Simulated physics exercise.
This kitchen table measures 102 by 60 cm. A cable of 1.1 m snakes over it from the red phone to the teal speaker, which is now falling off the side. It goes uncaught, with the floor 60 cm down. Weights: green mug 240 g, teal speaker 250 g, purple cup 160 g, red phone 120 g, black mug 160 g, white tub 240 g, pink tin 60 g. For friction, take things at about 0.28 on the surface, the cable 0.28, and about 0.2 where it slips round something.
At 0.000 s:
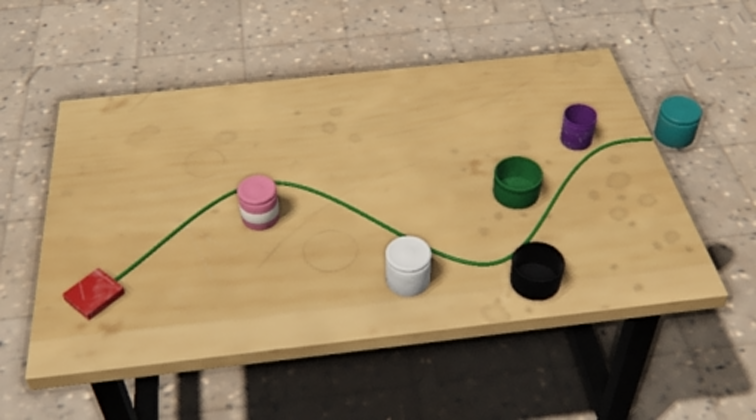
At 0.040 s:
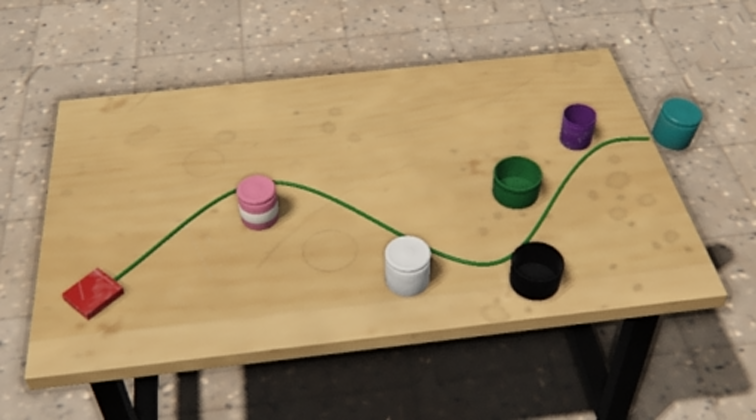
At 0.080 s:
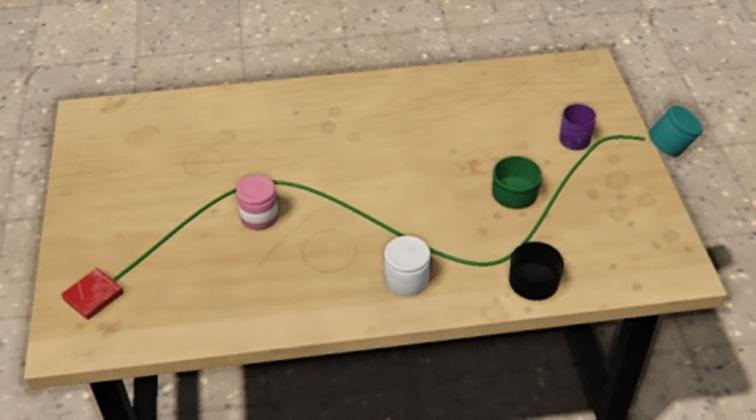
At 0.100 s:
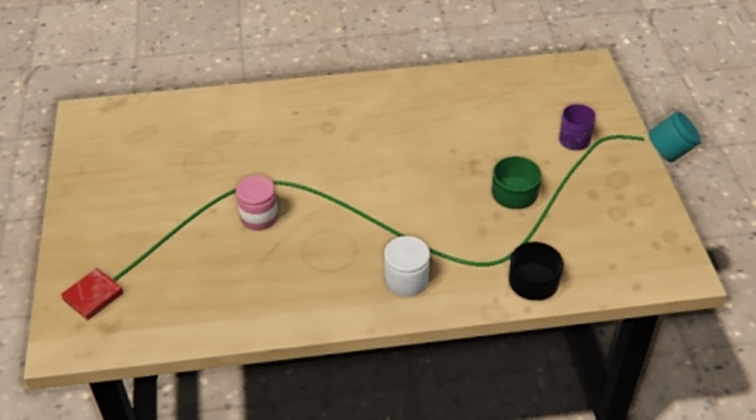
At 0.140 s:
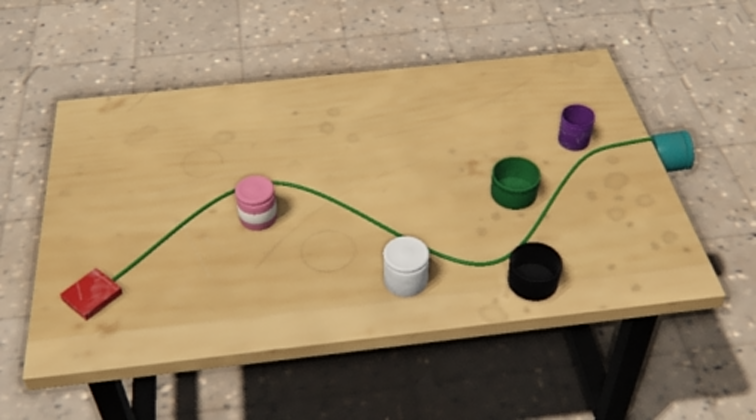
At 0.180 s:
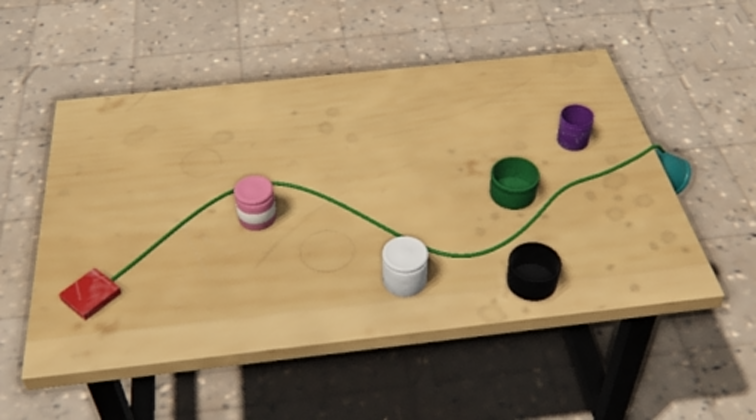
A teal cylinder at the table's right edge tips over and drops partly out of view behind the edge, drawing the right part of the green cable straighter, while the red object, pink tin, white tub, mugs and purple cup stay put.
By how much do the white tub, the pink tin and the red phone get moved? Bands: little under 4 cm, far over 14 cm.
Answer: The white tub is moved little, the pink tin is moved far, the red phone is moved far.
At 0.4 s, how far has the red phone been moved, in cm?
About 16 cm.
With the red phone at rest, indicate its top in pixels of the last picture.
(464, 176).
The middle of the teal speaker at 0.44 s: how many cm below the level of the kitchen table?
45 cm.
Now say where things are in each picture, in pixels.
The first frame shows white tub (408, 252); pink tin (257, 188); red phone (93, 290); cable runs through (532, 235) (296, 186) (176, 231).
The second frame shows teal speaker (681, 110); cable runs through (176, 231).
The third frame shows teal speaker (676, 131); cable runs through (175, 231).
The fourth frame shows teal speaker (675, 137); cable runs through (175, 231).
The fifth frame shows teal speaker (672, 152); cable runs through (174, 231).
The sixth frame shows white tub (405, 252); pink tin (254, 188); red phone (89, 290); cable runs through (627, 163) (531, 222) (293, 186) (173, 231).
After 0.4 s, the cable's tail end at (219, 257); pink tin on its side, 21 cm off its start, red phone 17 cm off its start, teal speaker over the edge.
After 0.7 s, the cable's tail end at (409, 187); red phone 49 cm off its start, pink tin over the edge, teal speaker over the edge.
After 0.9 s, the cable's tail end at (472, 167); red phone 61 cm off its start at (464, 176), pink tin over the edge, teal speaker over the edge.
After 1.2 s, the cable's tail end at (473, 167); red phone 61 cm off its start, pink tin over the edge, teal speaker over the edge.
After 2.4 s, the cable's tail end at (473, 167); red phone 61 cm off its start at (464, 176), pink tin over the edge, white tub 0 cm off its start at (405, 253), teal speaker over the edge.
